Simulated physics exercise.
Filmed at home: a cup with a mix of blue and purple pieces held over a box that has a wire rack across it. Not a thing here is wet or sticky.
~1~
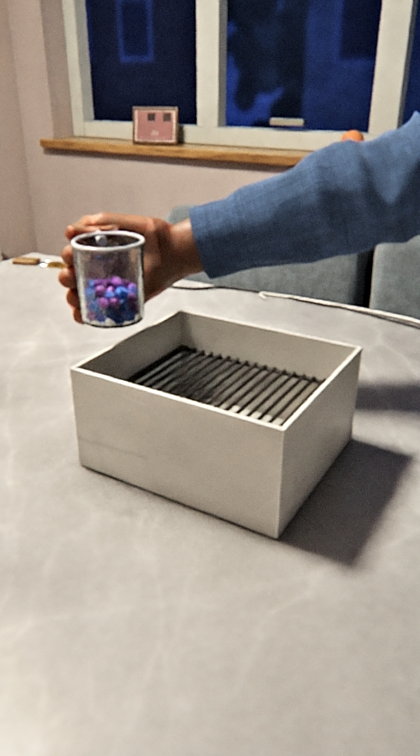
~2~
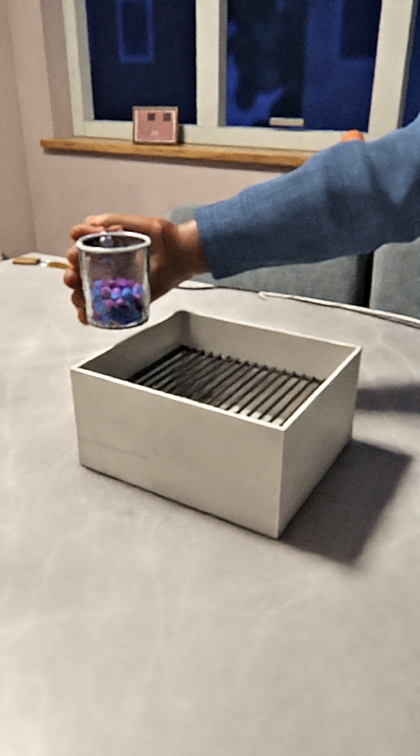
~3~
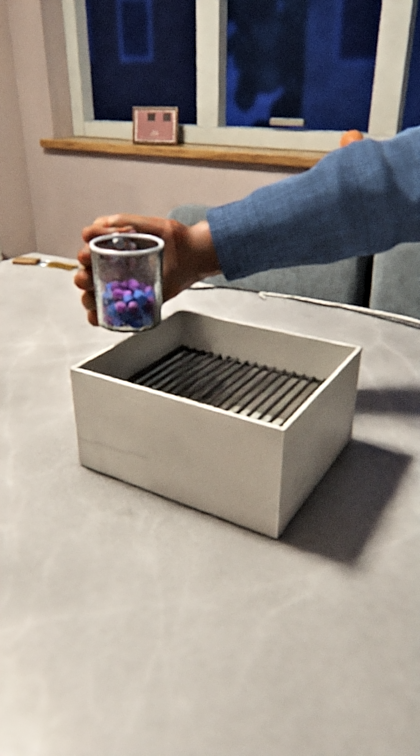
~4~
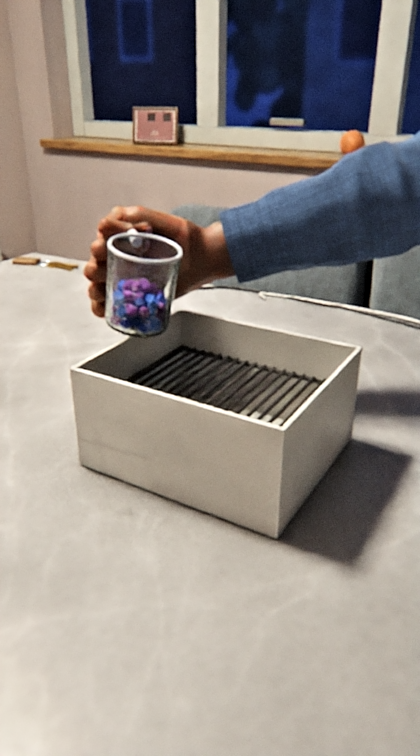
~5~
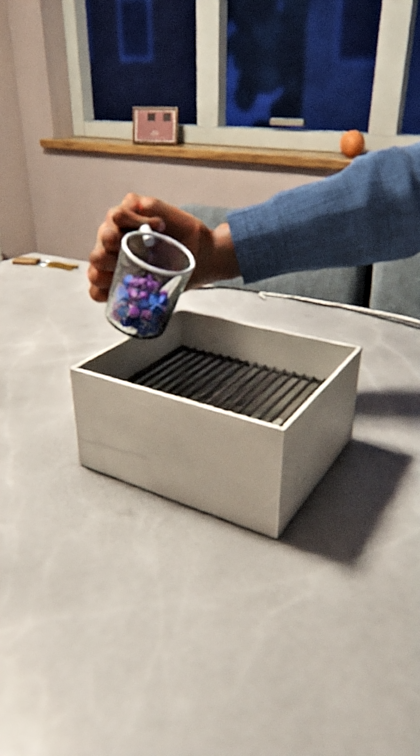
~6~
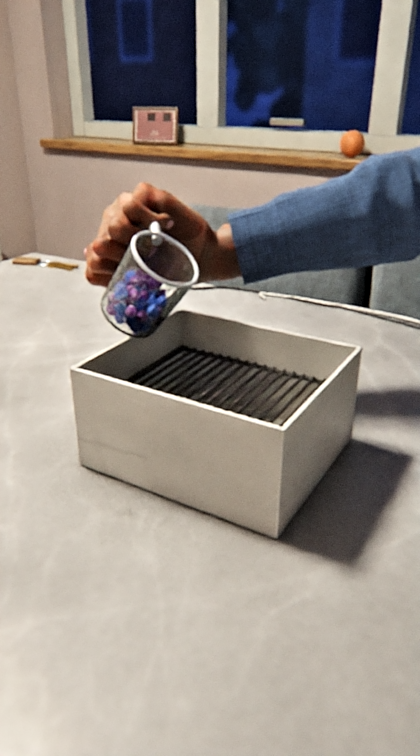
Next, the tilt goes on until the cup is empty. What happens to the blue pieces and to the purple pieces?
Result: Blue pieces are stopped by the grid, purple pieces are stopped by the grid.
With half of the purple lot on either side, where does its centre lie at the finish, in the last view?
Resting point: Approx. (203, 384).
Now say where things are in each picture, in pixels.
The first frame shows cup near (111, 280), upright; rack near (301, 420), 20 wires across; blue dice-shaped beads near (112, 304), wider than the gaps; purple coated nuts near (114, 301), wider than the gaps.
The second frame shows cup near (116, 281), upright; purple ones near (120, 302).
The third frame shows cup near (129, 284), upright; blue ones near (130, 308).
The fourth frame shows cup near (141, 286), tipped 11°; purple ones near (141, 306).
The fifth frame shows cup near (147, 287), tipped 24°; blue ones near (127, 304).
The sixth frame shows cup near (147, 287), tipped 37°; rack near (301, 420); blue ones near (137, 309); purple ones near (138, 302).
Then, 0.47 s on from there, blue ones, the whole lot in the cup; purple ones, the whole lot in the cup.
Then, 0.88 s on from there, blue ones, the bulk in the cup, a little on or over the wires; purple ones, the bulk in the cup, a little on or over the wires.
Then, 1.23 s on from there, blue ones, the whole lot on or over the wires; purple ones, the whole lot on or over the wires.
In the end, blue ones, the whole lot on the wires, none at all under the rack; purple ones, the whole lot on the wires, none at all under the rack.
